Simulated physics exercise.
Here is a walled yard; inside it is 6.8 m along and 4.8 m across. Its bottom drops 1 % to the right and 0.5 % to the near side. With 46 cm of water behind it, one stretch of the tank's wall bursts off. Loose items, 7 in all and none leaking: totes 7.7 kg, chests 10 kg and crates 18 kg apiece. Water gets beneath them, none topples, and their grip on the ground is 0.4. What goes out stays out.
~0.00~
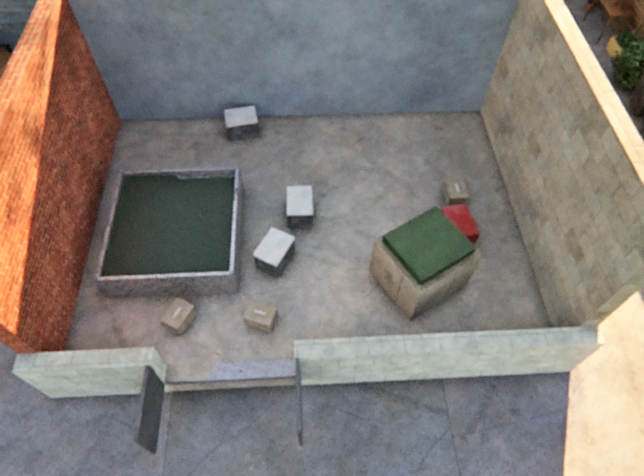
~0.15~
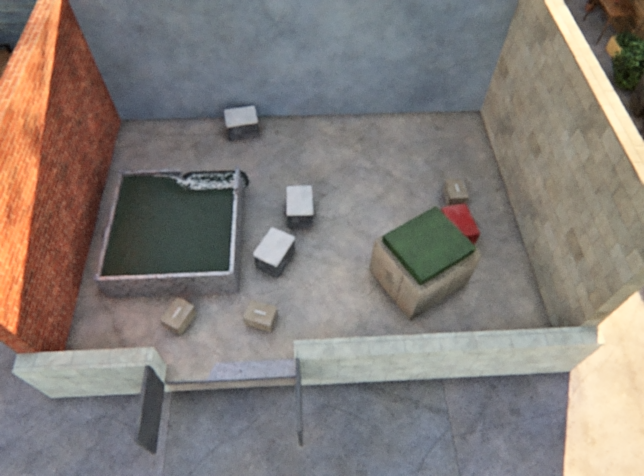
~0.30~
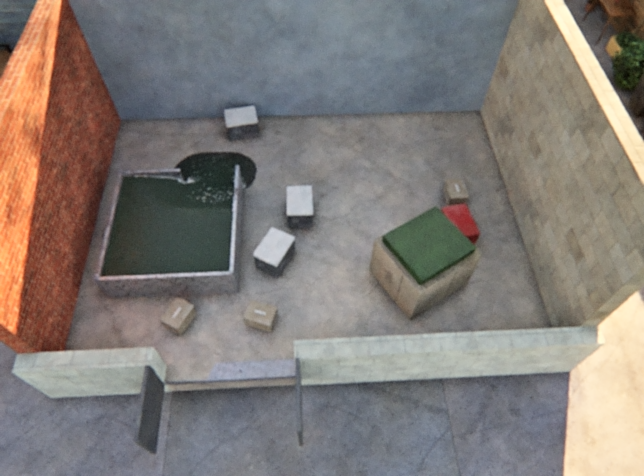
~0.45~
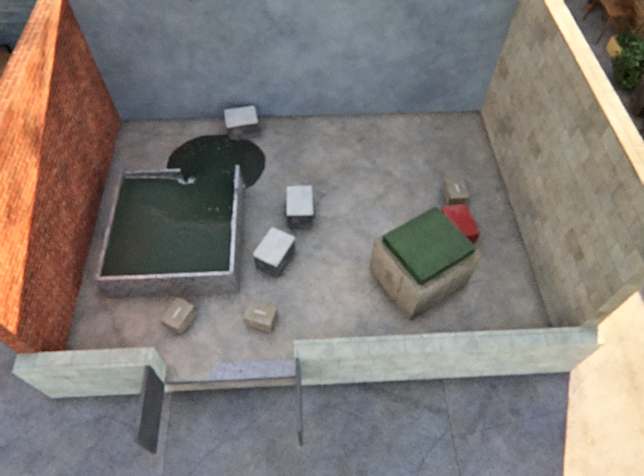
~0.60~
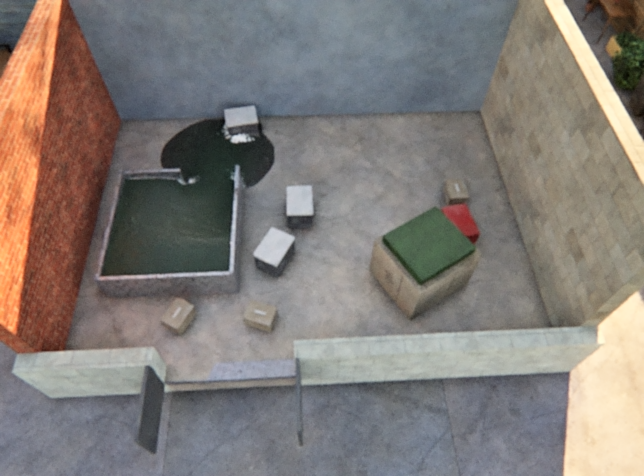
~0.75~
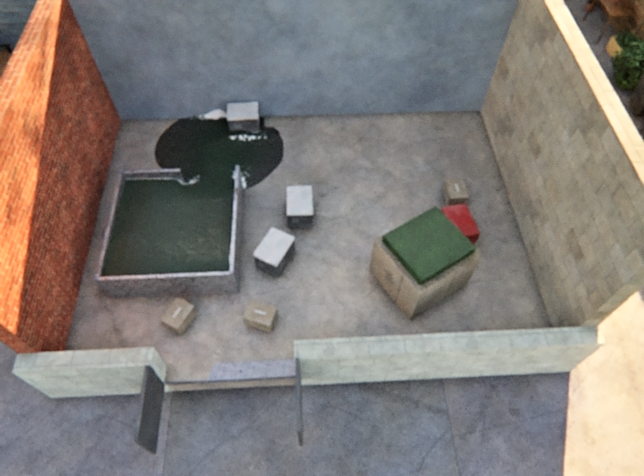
Dark water bursts from the back of the tank and spreads around a grey chest.
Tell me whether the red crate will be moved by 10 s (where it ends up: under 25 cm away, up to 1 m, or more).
Red crate holds its place.
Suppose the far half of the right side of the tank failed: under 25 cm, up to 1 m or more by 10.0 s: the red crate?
In that case the red crate gets carried off.
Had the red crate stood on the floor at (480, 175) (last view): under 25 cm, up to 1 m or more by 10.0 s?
It gets carried off.
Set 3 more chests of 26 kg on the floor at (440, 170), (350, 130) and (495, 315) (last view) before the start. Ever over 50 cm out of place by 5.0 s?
In that order: Less, over, less.
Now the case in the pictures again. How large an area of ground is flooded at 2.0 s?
About 10.0 m2.
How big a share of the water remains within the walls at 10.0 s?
About 98 per cent.
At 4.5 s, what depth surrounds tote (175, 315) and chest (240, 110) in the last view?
About 0 and 8 cm.
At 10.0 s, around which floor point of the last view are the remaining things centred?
At about (352, 281).
After 2.0 s the red crate is near (461, 220), 0.0 m from its start, aground; 0 of 7 are out; 1 afloat.
After 4.5 s the red crate is near (461, 220), 0.0 m from its start, aground; 0 of 7 are out; 0 afloat.
After 7.0 s the red crate is near (461, 221), 0.0 m from its start, aground; 0 of 7 are out; 2 afloat.
After 10.0 s the red crate is near (460, 222), 0.0 m from its start, aground; 0 of 7 are out; 2 afloat.
